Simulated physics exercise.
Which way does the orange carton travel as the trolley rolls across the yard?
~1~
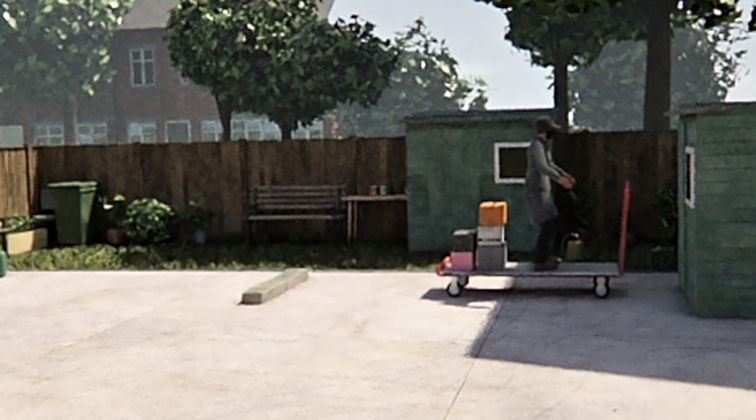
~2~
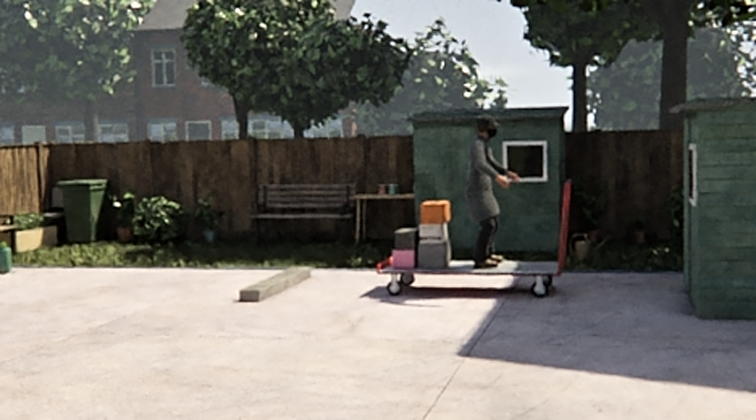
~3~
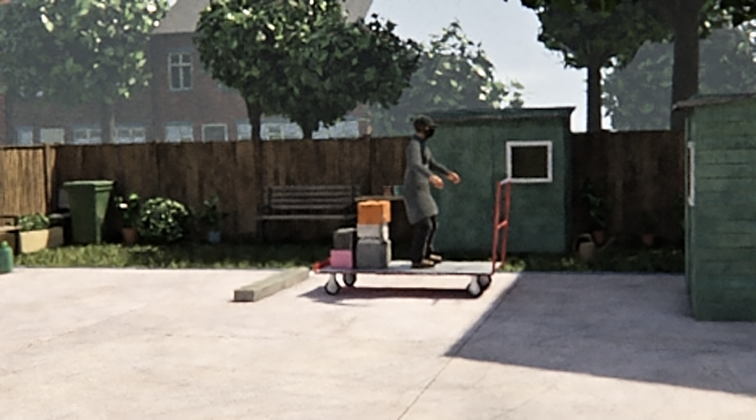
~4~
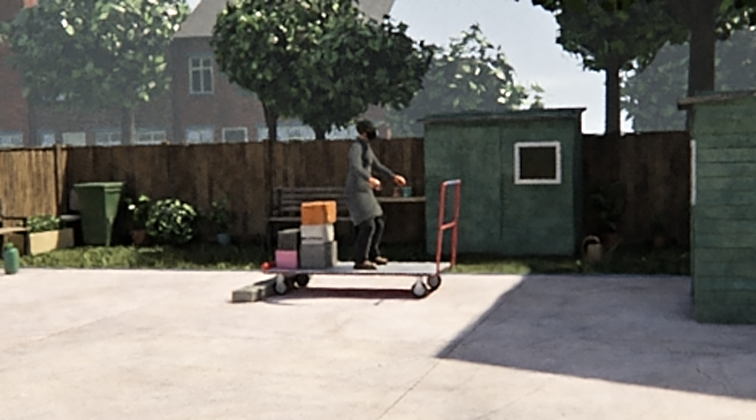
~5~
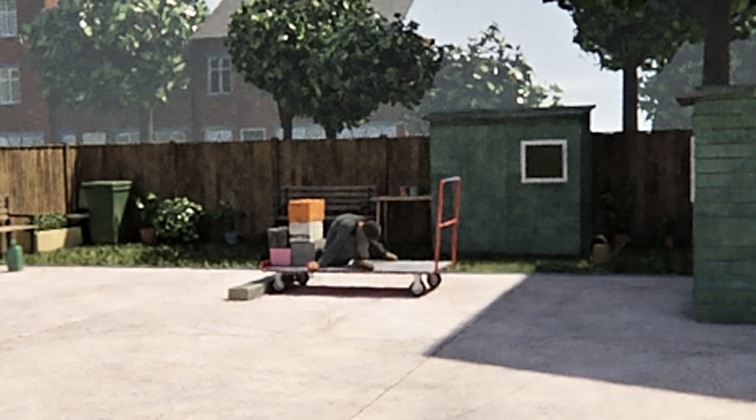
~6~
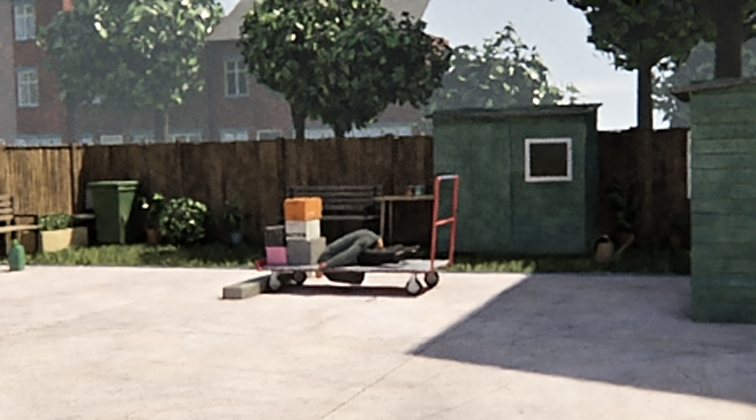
The orange carton travels to the left, riding on top of the stack as the trolley rolls toward the kerb.
